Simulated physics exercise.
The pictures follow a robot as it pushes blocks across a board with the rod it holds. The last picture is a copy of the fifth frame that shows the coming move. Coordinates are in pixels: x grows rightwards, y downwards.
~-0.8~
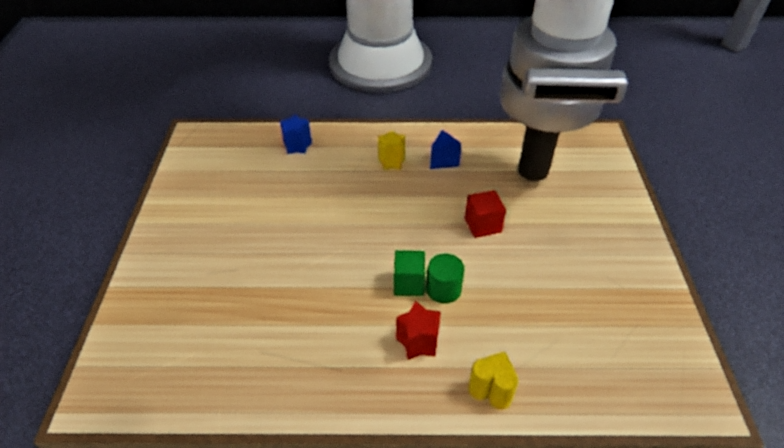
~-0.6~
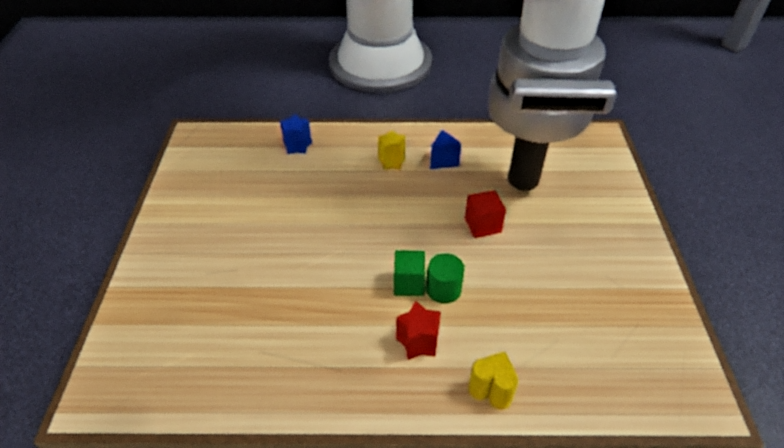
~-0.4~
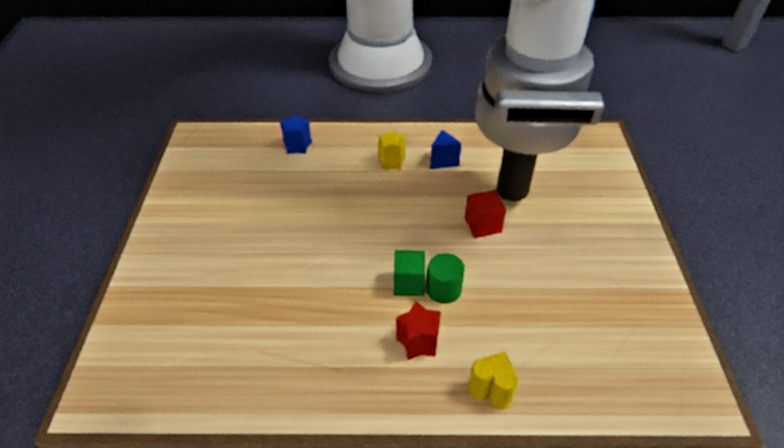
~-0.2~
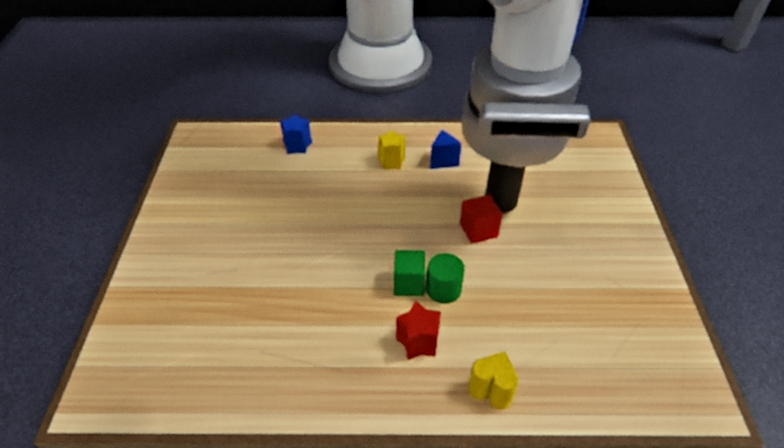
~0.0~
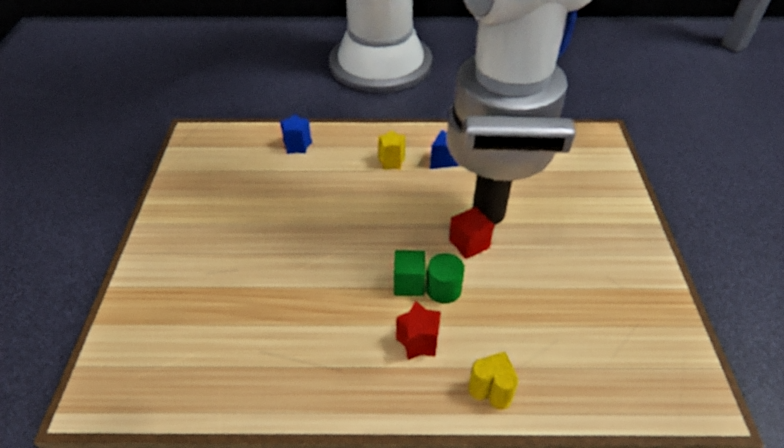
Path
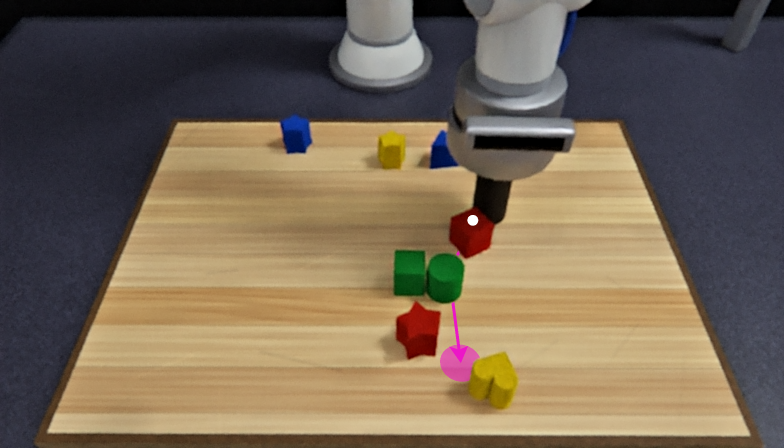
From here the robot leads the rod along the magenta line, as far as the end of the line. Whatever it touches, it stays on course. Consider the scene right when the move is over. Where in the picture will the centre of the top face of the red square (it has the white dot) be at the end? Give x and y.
The centre of its top face lies at (442, 373).
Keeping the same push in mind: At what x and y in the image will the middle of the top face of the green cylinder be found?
It comes to (404, 391).
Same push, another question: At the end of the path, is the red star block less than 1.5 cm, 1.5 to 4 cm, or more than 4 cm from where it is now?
Once the path ends, it will sit over 4 cm from where it is now.
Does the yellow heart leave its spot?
No.
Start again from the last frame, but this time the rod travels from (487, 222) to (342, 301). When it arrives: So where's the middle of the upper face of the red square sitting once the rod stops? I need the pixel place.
I'd say the red square ends with its top centre at (435, 263).
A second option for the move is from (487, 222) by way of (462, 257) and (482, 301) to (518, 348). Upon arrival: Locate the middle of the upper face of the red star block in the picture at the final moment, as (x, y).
It will likely be found at (407, 339).
The line goes from (487, 222) via (456, 257) and (453, 305), ending at (461, 363); the dot is on the red square.
On the path given first. One third of the way, rod (457, 250); green cylinder (440, 287); red square (450, 260), turned 45° anticlockwise.
Two thirds of the way, rod (454, 298); red star block (394, 362), turned 20° clockwise; green cylinder (423, 340); red square (442, 312), turned 30° anticlockwise.
At the end, rod (462, 356); red star block (364, 386), turned 70° clockwise; green cylinder (404, 391); red square (442, 373); yellow heart unmoved.
